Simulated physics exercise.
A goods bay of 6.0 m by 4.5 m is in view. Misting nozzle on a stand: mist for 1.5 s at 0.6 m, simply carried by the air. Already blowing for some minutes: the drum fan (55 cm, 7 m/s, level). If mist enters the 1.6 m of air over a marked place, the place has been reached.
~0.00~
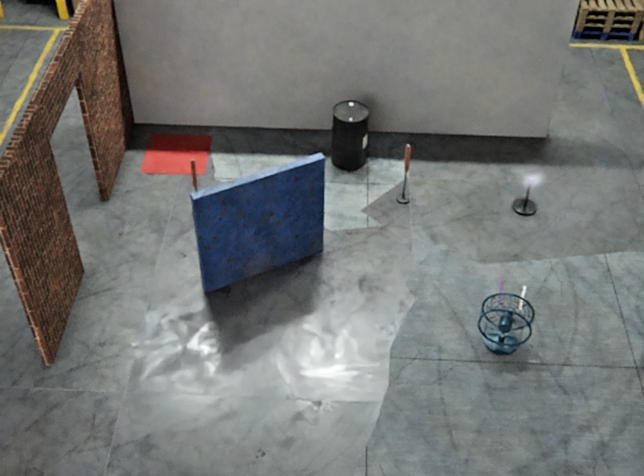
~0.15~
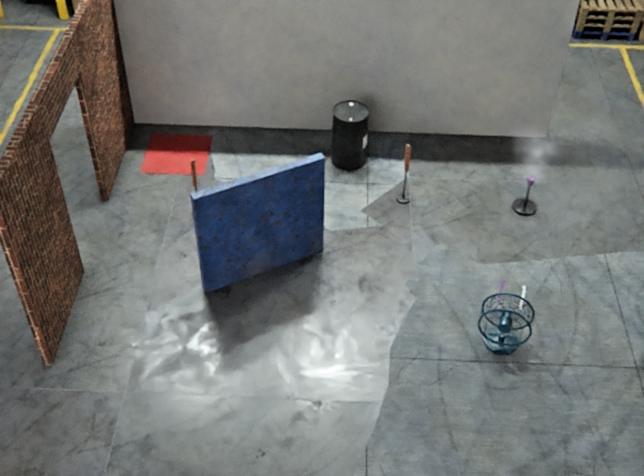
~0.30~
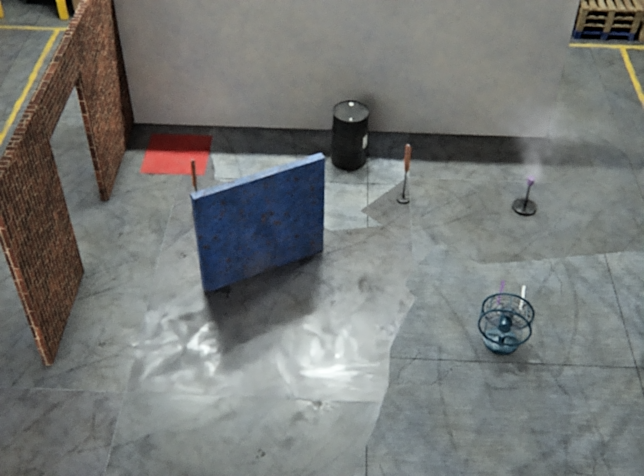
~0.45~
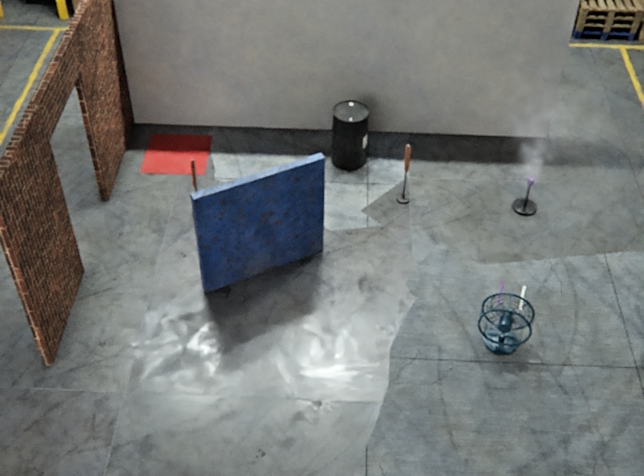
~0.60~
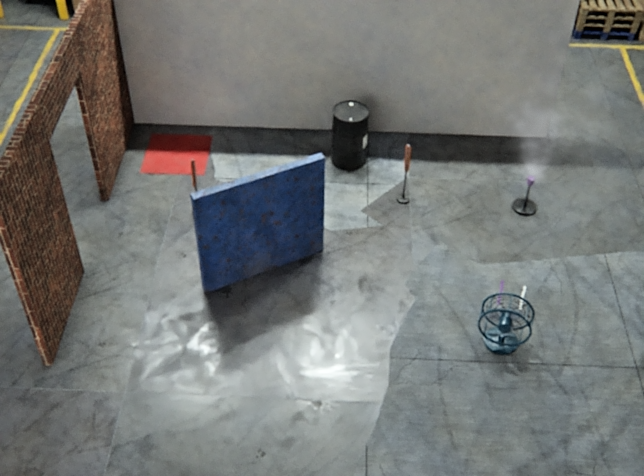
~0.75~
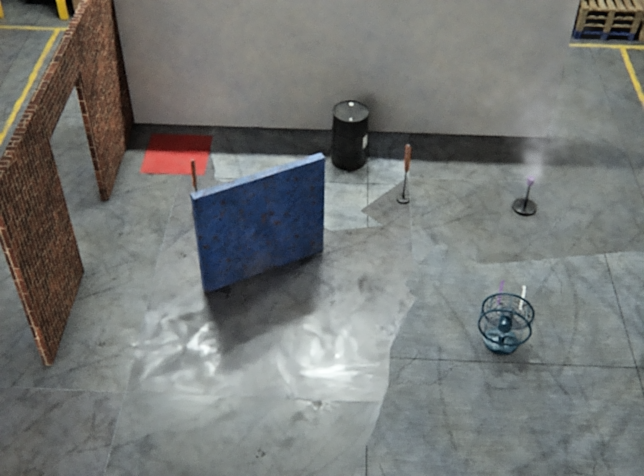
In a goods bay with a brick-patterned wall, a blue screen, a black barrel and a caged drum fan, a faint mist rises from a misting nozzle on a stand at right, thinning as it spreads upward; everything else stays still.
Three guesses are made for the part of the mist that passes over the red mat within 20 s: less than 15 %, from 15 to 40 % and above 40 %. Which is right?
The share that passes there is not even 15 %.
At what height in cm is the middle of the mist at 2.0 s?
I'd say around 170 centimetres.
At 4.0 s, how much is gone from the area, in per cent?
90 per cent, roughly.
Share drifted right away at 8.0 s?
About 100 %.
By 2.0 s we count, 0 % has passed over the red mat, with 46 % still about or yet to come, and the middle of the rest is near (533, 41).
By 4.0 s we count, 1 % has passed over the red mat, with 10 % still about or yet to come.
By 8.0 s we count, 2 % has passed over the red mat, with 4 % still about or yet to come.
By 20.0 s we count, 3 % has passed over the red mat, with 0 % still about or yet to come.
